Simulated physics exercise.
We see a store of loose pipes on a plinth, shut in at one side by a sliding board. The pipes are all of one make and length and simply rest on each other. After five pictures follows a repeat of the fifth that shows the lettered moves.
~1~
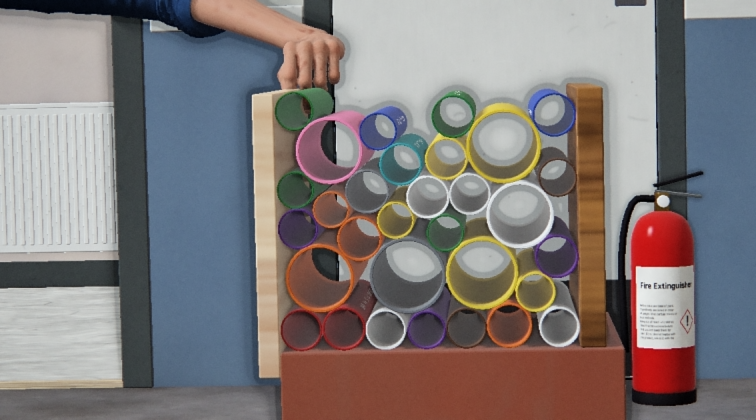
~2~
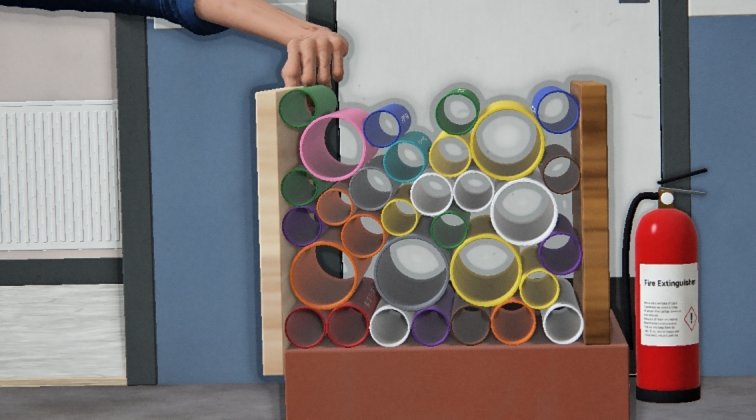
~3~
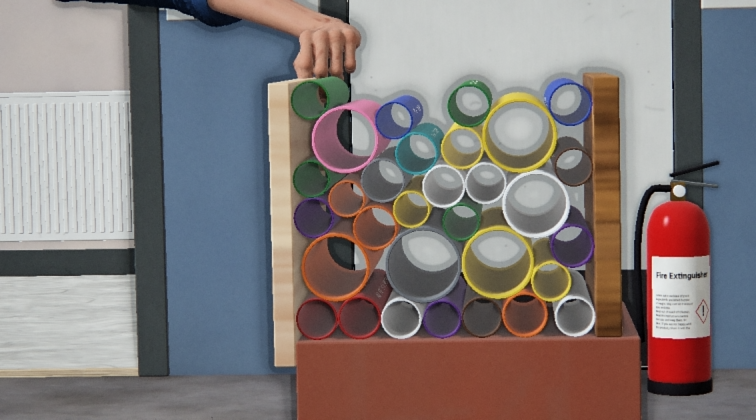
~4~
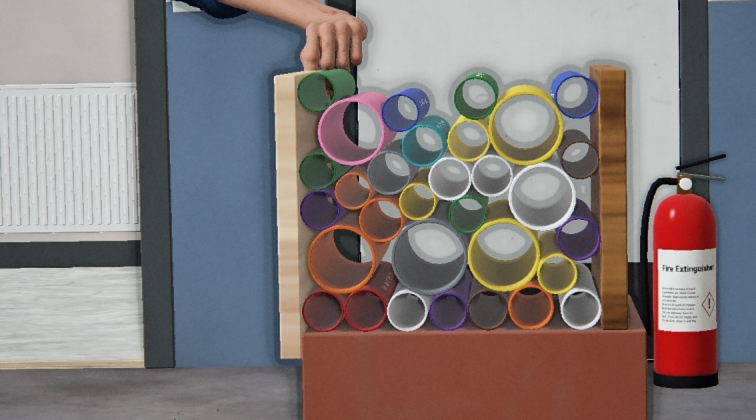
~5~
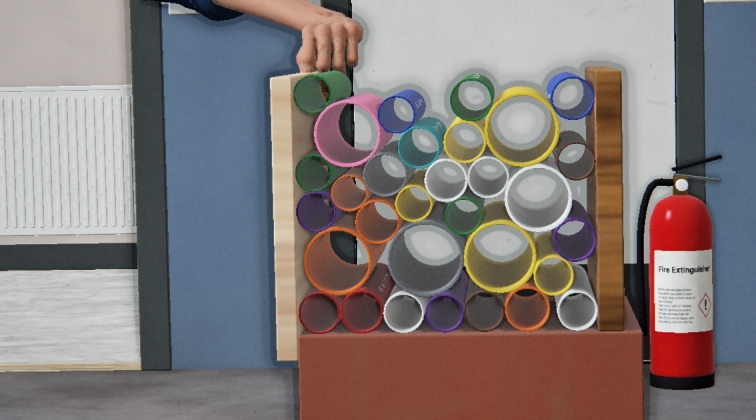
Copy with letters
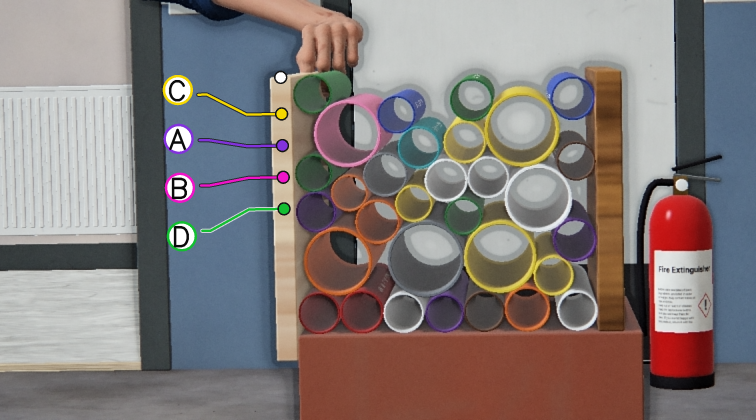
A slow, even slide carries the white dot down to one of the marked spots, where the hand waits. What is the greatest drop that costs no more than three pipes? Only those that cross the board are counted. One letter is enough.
The answer is mark B.
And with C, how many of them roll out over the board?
The count is none.
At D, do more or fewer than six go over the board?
Fewer than six.
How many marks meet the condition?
Three of them.
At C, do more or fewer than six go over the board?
Fewer than six.
On the copy, A at (283, 145); B at (283, 177); C at (282, 114); D at (284, 209); the white dot at (281, 78).
On B. First, top of the board (294, 129).
Then, top of the board (295, 176).
Finally, top of the board (295, 176), one out over the board.
By contrast, A none out over the board; C none out over the board; D four out over the board.
